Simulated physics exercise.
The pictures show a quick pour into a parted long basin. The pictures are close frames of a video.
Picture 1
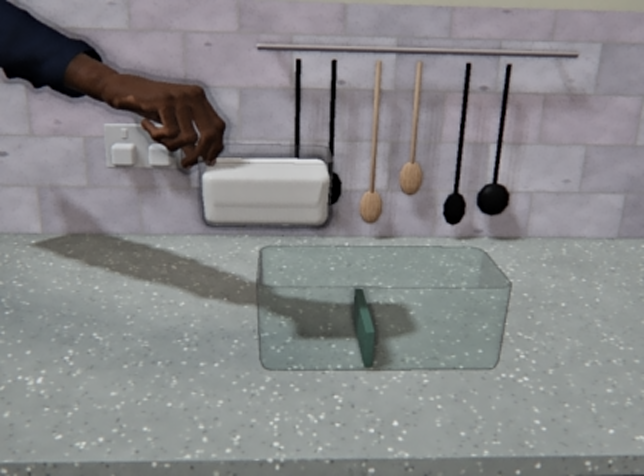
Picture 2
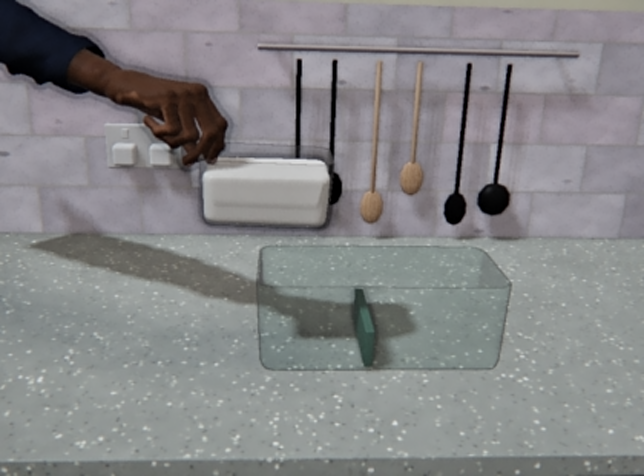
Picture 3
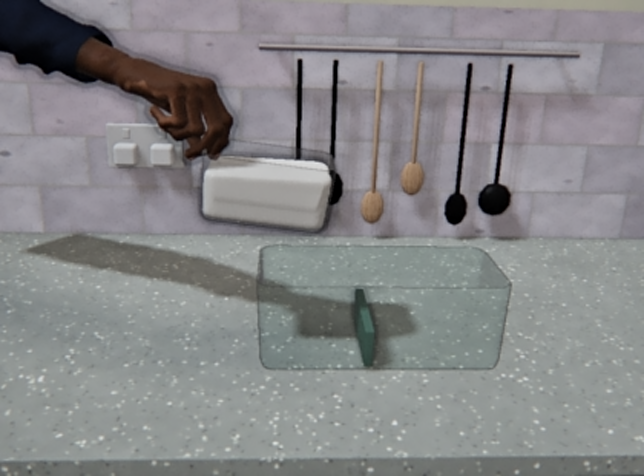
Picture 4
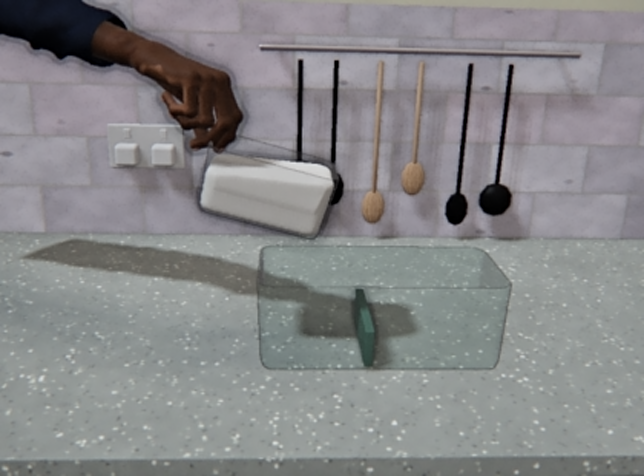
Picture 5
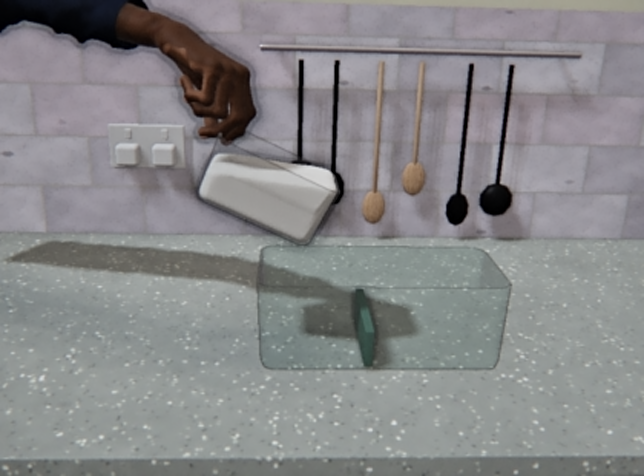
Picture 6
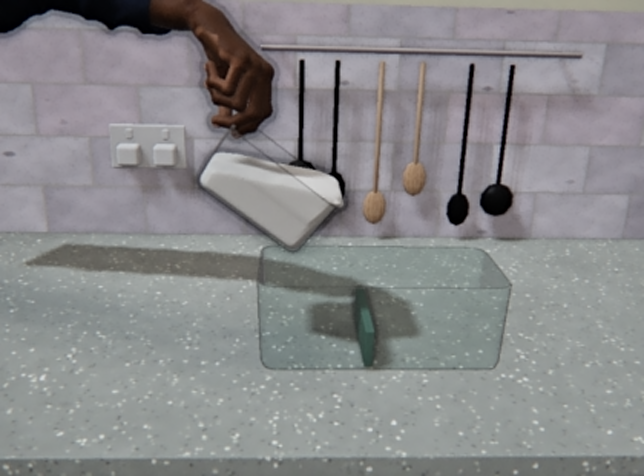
A dark-skinned hand in a navy sleeve holds a clear-edged container of white milk at the left and tilts it steadily, its right end dipping as the hand rises and shifts right. Below sits a see-through greenish basin with a dark green divider, on a speckled grey counter. Seen from the front by a still camera, black and wooden utensils hang from a rail on pale pinkish tiles, beside white switches.
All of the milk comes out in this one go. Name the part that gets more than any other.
It is the left-hand one.
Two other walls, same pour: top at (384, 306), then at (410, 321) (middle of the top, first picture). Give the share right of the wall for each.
In turn 15 and 35 in a hundred.
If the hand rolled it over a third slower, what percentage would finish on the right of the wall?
Roughly 45 in a hundred.
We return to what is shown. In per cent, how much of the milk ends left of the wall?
About 55 per cent.
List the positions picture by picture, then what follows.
It leans 0°; its right rim is at (330, 156); the milk meets the walls at (206, 166) and (327, 168); the long basin's rim runs from (259, 266) to (497, 268); the wall's top is at (364, 310), in the first picture.
It leans 2°; its right rim is at (331, 158); the milk meets the walls at (207, 165) and (327, 169), in the second picture.
It leans 7°; its right rim is at (333, 164); the milk meets the walls at (208, 164) and (330, 171), in the third picture.
It leans 15°; its right rim is at (335, 173); the milk meets the walls at (211, 163) and (332, 174), in the fourth picture.
It leans 25°; its right rim is at (336, 185); the milk meets the walls at (210, 163) and (336, 178), in the fifth picture.
It leans 37°; its right rim is at (334, 199); the milk meets the walls at (209, 161) and (326, 185); 5 per cent is over the edge, in the sixth picture.
A moment on, the tilt is 103° and 18 per cent is still to pour, 33 is left of the wall and 23 right of it.
Next, the tilt is 107° and 3 per cent is still to pour, 56 is left of the wall and 28 right of it.
Then the tilt is 107° and 0 per cent is still to pour, 57 is left of the wall and 33 right of it.
Later the tilt is 107° and 0 per cent is still to pour, 57 is left of the wall and 35 right of it.
In the end 57 per cent lies left of the wall, 35 right of it and 9 outside.
